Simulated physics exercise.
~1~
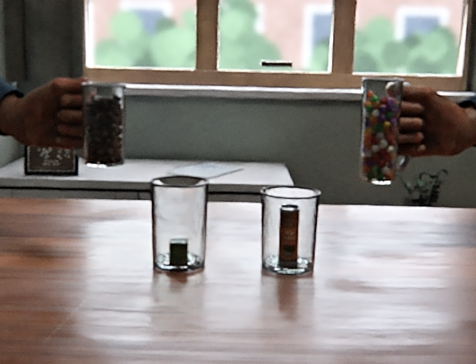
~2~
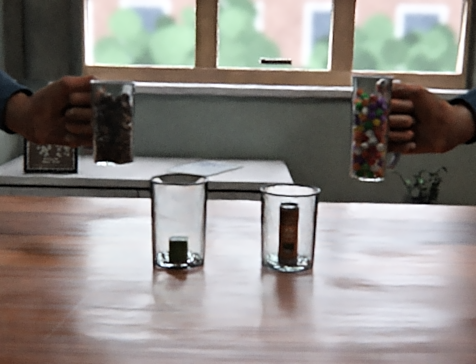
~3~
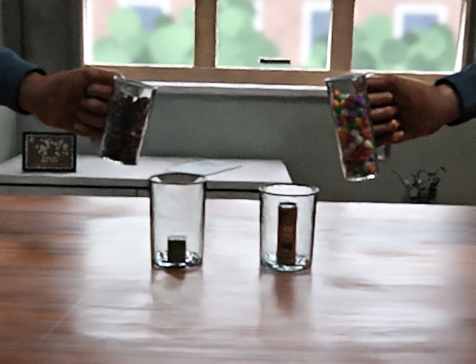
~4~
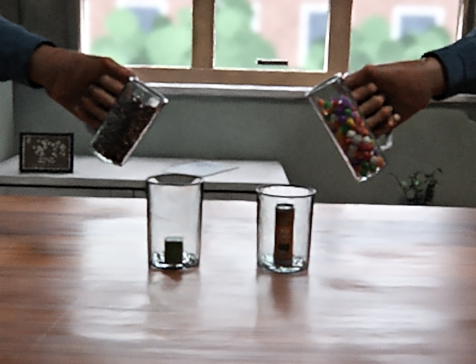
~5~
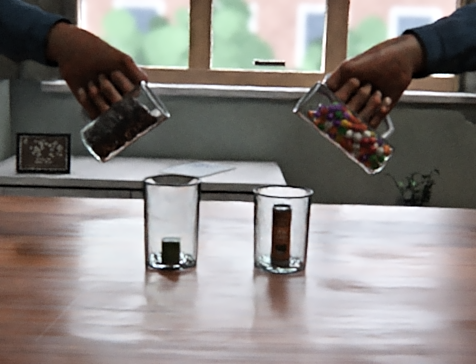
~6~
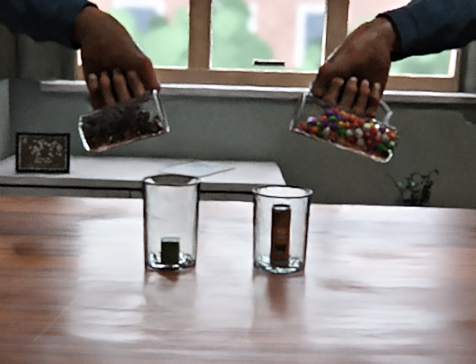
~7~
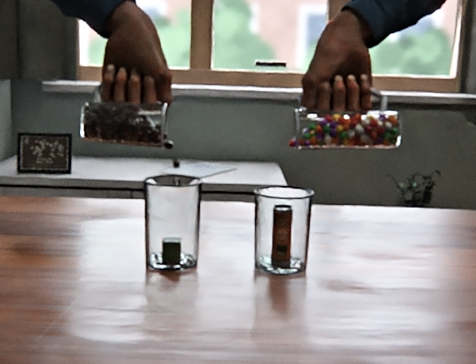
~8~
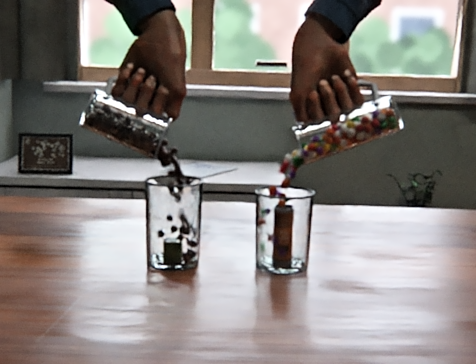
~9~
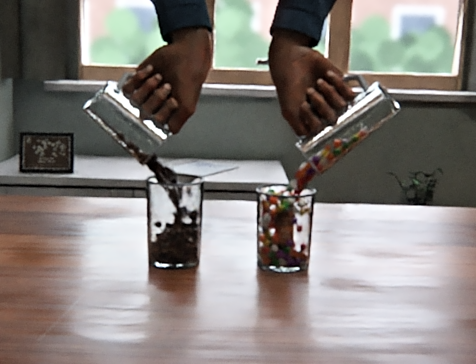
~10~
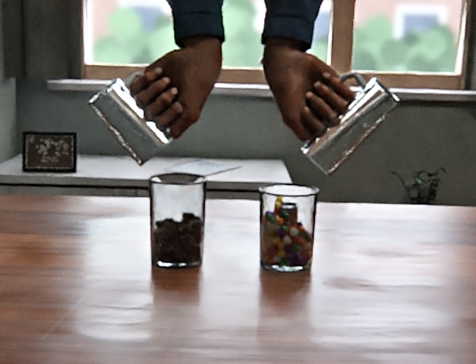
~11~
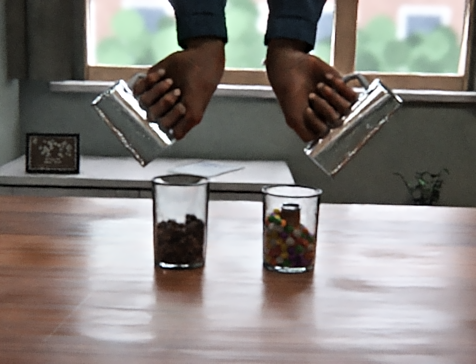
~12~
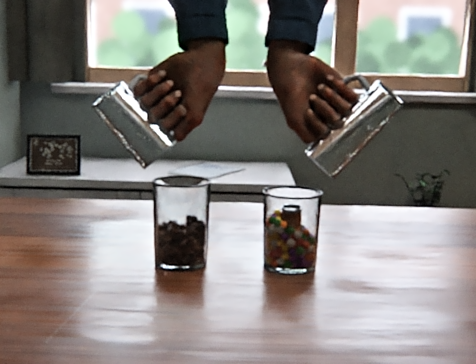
Two hands tipping cups of dark pieces and colourful candies into glasses, burying the left short block while the right one still shows.
